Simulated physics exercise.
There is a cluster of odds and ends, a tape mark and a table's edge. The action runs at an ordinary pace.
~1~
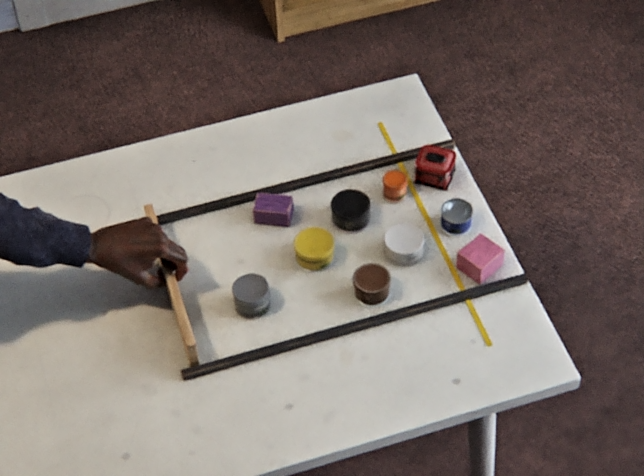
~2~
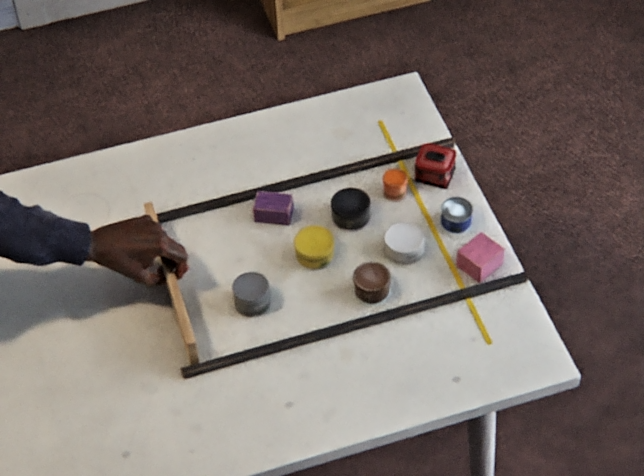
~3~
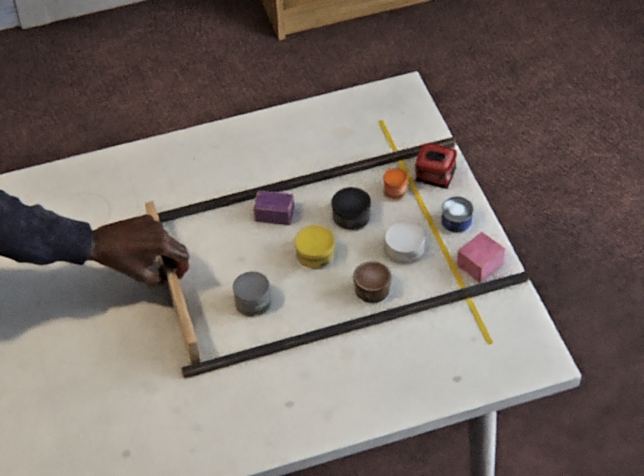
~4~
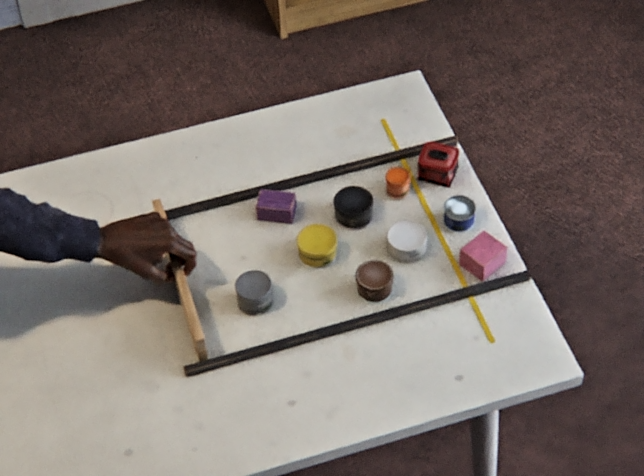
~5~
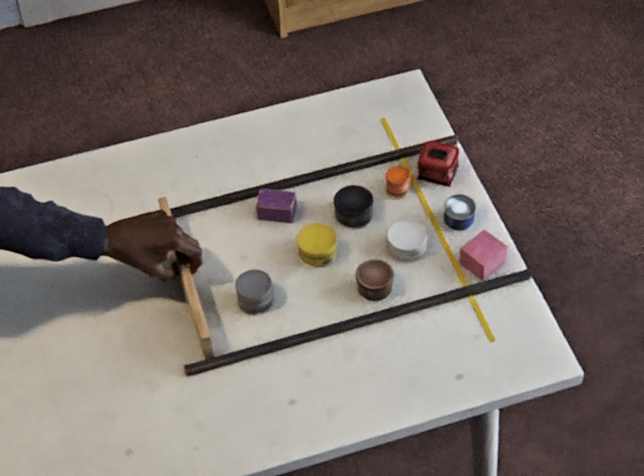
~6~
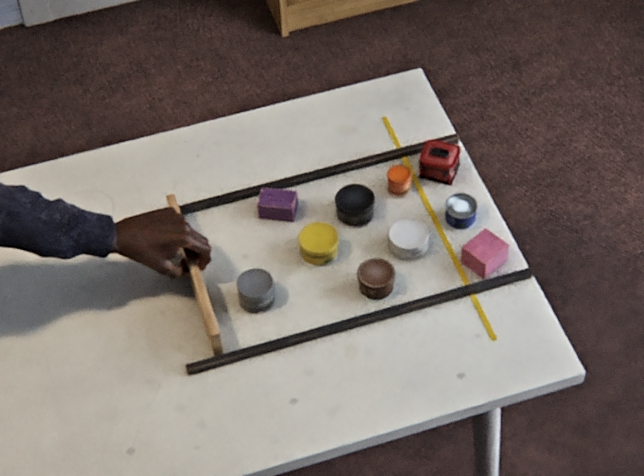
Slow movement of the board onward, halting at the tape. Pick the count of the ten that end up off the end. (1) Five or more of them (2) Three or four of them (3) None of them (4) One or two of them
Answer: 4.
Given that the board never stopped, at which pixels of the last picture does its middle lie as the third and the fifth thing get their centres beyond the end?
At (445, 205) for the third, at (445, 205) for the fifth.
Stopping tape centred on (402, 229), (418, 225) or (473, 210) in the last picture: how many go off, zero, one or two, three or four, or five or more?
In order: No fall at all, none, five or more.
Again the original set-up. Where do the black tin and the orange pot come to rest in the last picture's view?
You'll see the black tin at (439, 180), with the orange pot at (459, 162).
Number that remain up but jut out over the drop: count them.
It's 2.
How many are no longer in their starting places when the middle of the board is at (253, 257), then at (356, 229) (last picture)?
Well, it's 1 at the first one and 6 at the second.
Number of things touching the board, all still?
At rest, 5 are in contact.
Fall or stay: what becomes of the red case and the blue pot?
The red case is lost; the blue pot comes down.
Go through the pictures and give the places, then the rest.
In the first frame, red case (436, 167); pink block (480, 259); blue pot (457, 218); board (171, 283); tape (431, 226).
In the second frame, pink block (480, 257); purple block (273, 208).
In the third frame, blue pot (457, 215); yellow pot (315, 248).
In the fourth frame, red case (438, 164); white tub (407, 242).
In the fifth frame, pink block (483, 255); grey tub (255, 292).
In the sixth frame, red case (440, 162); pink block (485, 254); blue pot (461, 212); board (194, 273); tape (435, 220).
Soon after, none off yet; red case at rest near (440, 162); pink block at rest near (485, 254); blue pot at rest near (461, 212).
After that, none off yet; red case moving near (446, 157); pink block at rest near (485, 254); blue pot displaced a little near (475, 205).
In the end, the number that fall off is one or two; gone, blue pot and red case.
